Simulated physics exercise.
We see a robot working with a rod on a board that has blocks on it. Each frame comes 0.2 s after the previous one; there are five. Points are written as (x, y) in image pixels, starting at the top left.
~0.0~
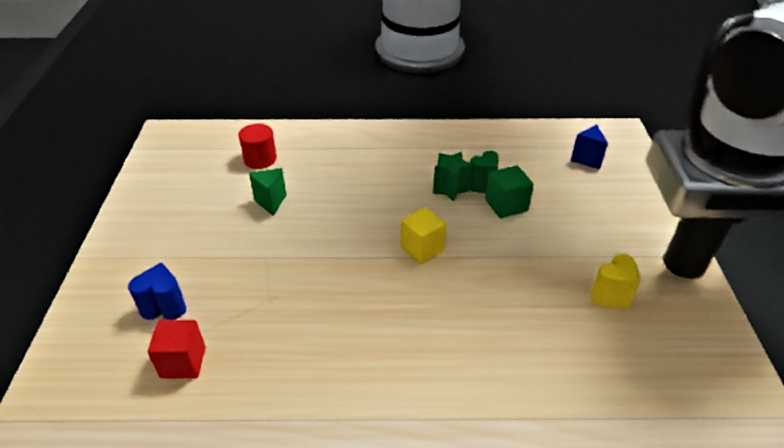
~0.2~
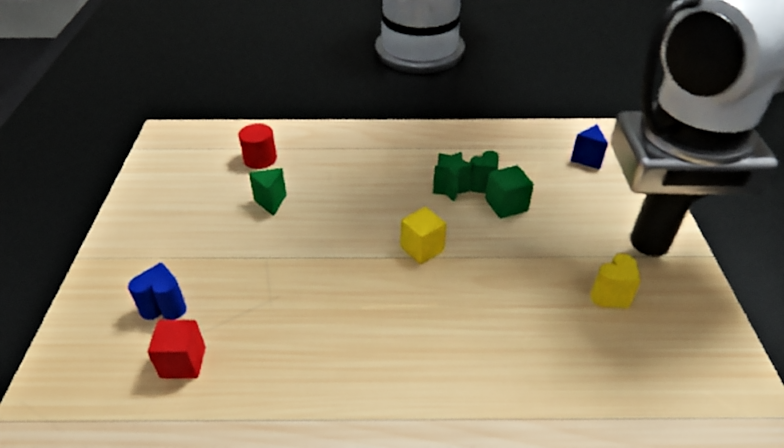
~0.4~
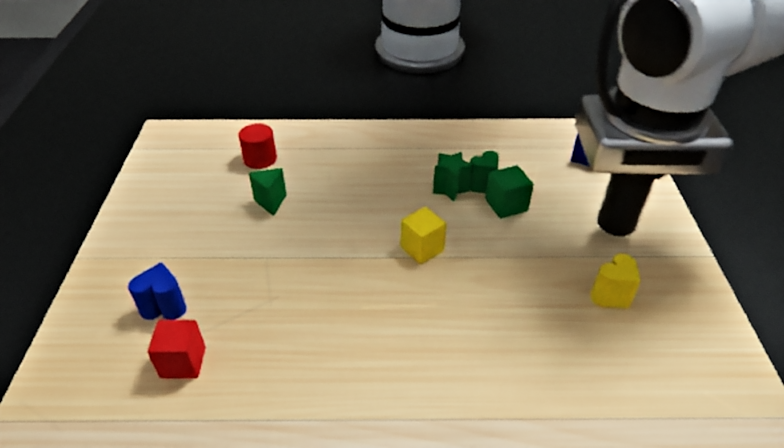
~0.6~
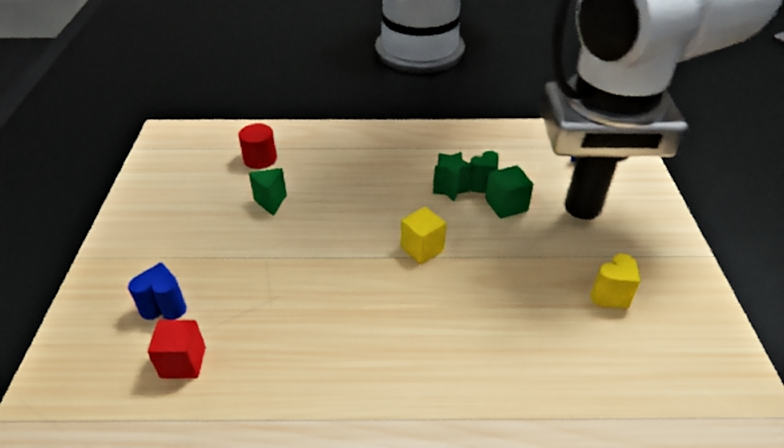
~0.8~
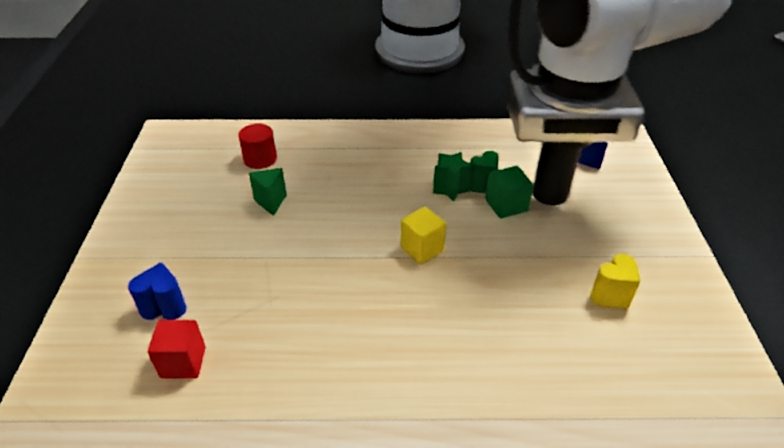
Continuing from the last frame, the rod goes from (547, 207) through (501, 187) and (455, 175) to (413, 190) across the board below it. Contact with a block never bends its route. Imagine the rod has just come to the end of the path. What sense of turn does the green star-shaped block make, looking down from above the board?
From above, the turn goes anticlockwise.
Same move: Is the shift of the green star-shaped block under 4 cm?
I expect not.
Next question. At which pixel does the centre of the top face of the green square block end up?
Its top centre is at about (484, 177).
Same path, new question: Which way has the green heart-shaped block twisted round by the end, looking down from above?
My answer: Clockwise.
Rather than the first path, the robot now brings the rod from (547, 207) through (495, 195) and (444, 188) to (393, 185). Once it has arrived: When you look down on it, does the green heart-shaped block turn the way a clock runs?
My answer is yes.
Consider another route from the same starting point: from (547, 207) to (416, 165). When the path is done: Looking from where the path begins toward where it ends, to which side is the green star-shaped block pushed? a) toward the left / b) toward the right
a (toward the left)
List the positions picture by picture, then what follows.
The first picture shows lower end of the rod (684, 264), tops of blocks, yellow square block (424, 221), green star-shaped block (453, 161), green heart-shaped block (487, 158), green square block (512, 177).
The second picture shows rod (650, 243), blocks as before.
The third picture shows rod (616, 224), blocks as before.
The fourth picture shows rod (583, 208), blocks as before.
The fifth picture shows rod (550, 194), yellow square block (424, 221), green star-shaped block (453, 161), green heart-shaped block (487, 158), green square block (512, 177).
What follows on the original path. One third of the way, rod (502, 174); green heart-shaped block (473, 153), turned 35° clockwise; green square block (485, 177), turned 25° anticlockwise.
Two thirds of the way, rod (456, 163); green star-shaped block (434, 164), turned 75° anticlockwise; green heart-shaped block (429, 143); green square block (484, 177), turned 30° anticlockwise.
At the end, rod (414, 178); yellow square block not moved; green star-shaped block (404, 182), turned 120° anticlockwise; green heart-shaped block (410, 143), turned 45° clockwise; green square block (484, 177), turned 30° anticlockwise.
